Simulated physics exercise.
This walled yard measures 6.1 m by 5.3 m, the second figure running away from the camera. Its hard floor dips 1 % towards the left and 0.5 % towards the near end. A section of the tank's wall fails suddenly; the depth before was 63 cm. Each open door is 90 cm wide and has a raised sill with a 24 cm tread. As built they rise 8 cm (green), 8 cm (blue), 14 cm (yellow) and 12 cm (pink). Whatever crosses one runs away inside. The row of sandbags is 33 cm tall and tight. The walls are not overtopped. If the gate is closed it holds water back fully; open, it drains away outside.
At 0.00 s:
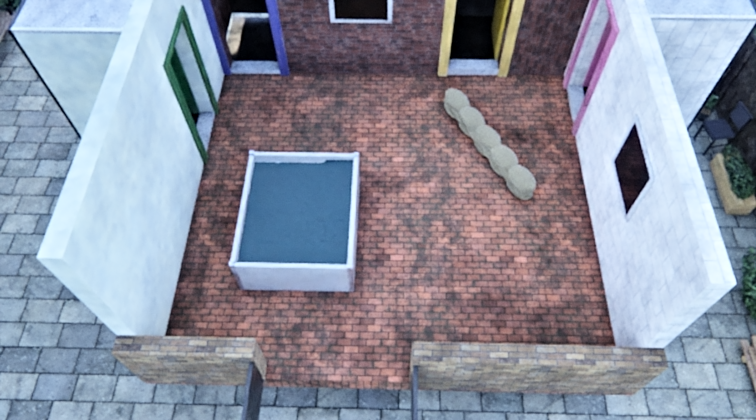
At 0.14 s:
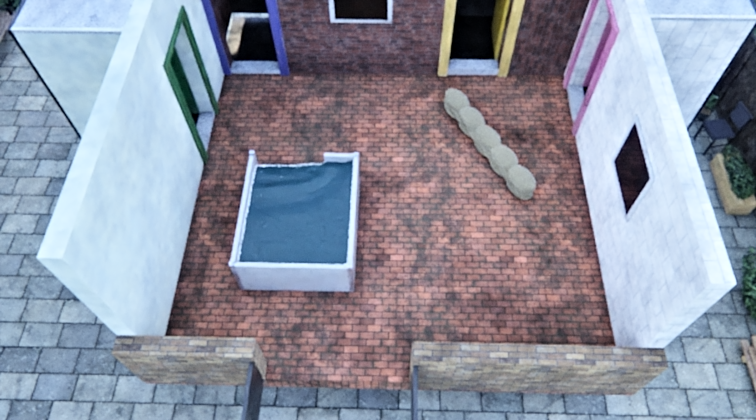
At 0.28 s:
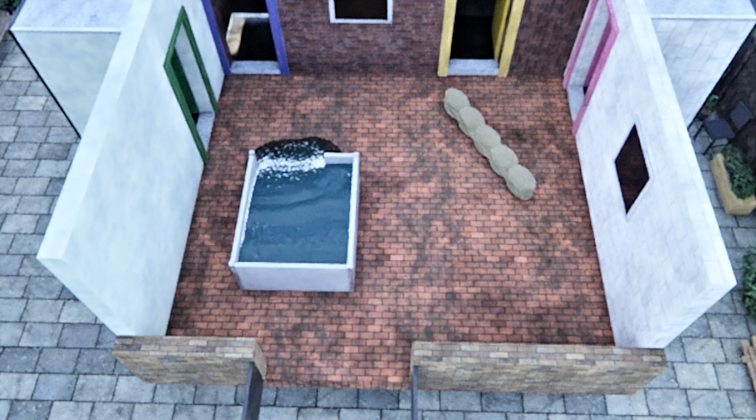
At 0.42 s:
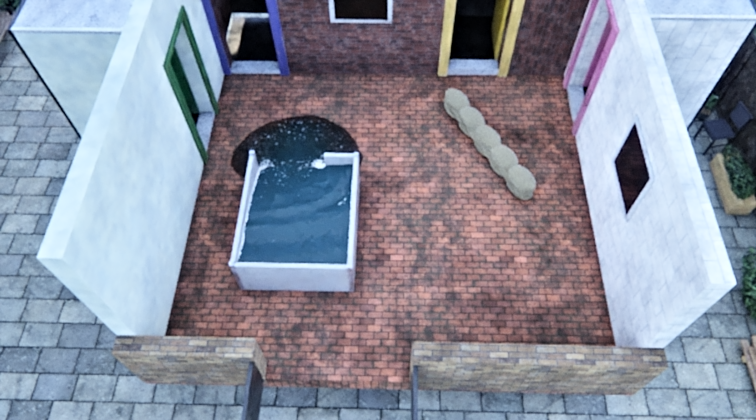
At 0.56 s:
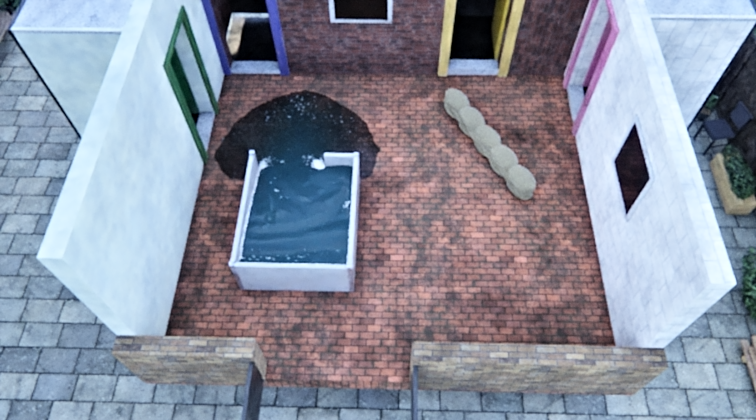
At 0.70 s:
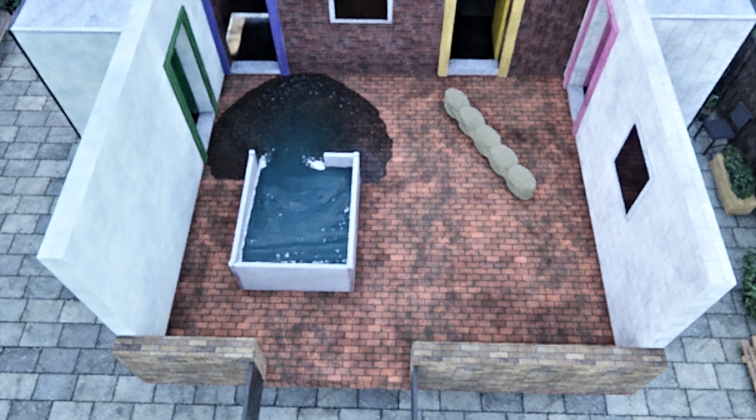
Water in a white-walled tank broke out through a gap in the far side and spread across the brick floor of the yard in a widening dark pool, while the level inside sank slightly.
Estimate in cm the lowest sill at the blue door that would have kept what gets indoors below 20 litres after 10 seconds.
Some 26 cm above the ground.
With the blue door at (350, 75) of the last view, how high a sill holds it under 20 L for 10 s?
About 18 cm.
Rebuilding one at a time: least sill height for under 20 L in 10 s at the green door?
About 12.5 cm at green.
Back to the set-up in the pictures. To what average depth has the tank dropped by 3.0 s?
About 22 cm.
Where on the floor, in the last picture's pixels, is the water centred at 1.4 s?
Around (298, 181).
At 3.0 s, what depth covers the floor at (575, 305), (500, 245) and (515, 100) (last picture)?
In that order: 0, 0 and 3 cm.
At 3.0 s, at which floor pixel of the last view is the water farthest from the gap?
Around (556, 78).
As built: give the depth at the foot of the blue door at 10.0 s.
Some 6.5 cm.
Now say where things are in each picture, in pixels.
The first picture shows the tank at (299, 210) is whole and still, 63 cm deep; the blue door at (245, 30) is dry.
In the second picture, the gap is on the far side, the front 0.3 m out at a hidden place; the back of the tank holds 63 cm.
In the third picture, water pours out on the far side and has run 0.8 m, to (307, 142); about 10 cm deep outside, 63 cm at the back.
In the fourth picture, the front is at (302, 120), 1.3 m from the gap on the far side; 1.9 m2 of floor is wet, 63 cm left at the back.
In the fifth picture, water pours out on the far side and has run 1.9 m, to (295, 96); about 5 cm deep outside, 57 cm at the back.
In the sixth picture, the gap is on the far side, the front 2.4 m out at (291, 74); the back of the tank holds 53 cm; 0.4 m in a straight line remain to the blue door at (245, 30).
After 1.4 s water covers 20 % of the floor, deepest (34 cm) near (225, 76); 16 cm at the blue door, 24 litres in over its 8 cm sill.
After 3.0 s water covers 30 % of the floor, deepest (22 cm) near (245, 76); 21 cm at the blue door, 205 litres in over its 8 cm sill.
After 10.0 s water covers 95 % of the floor, deepest (10 cm) near (161, 358); 6 cm at the blue door, 286 litres in over its 8 cm sill.
At the blue door as built, the water arrived by 0.9 s and peaked near 28 cm at 1.8 s.
Run again over the same 10 s with other heights there, 34 litres in over 23.5 cm, 7 litres over 32 cm. The limit of 20 litres is kept from about 26 cm up.
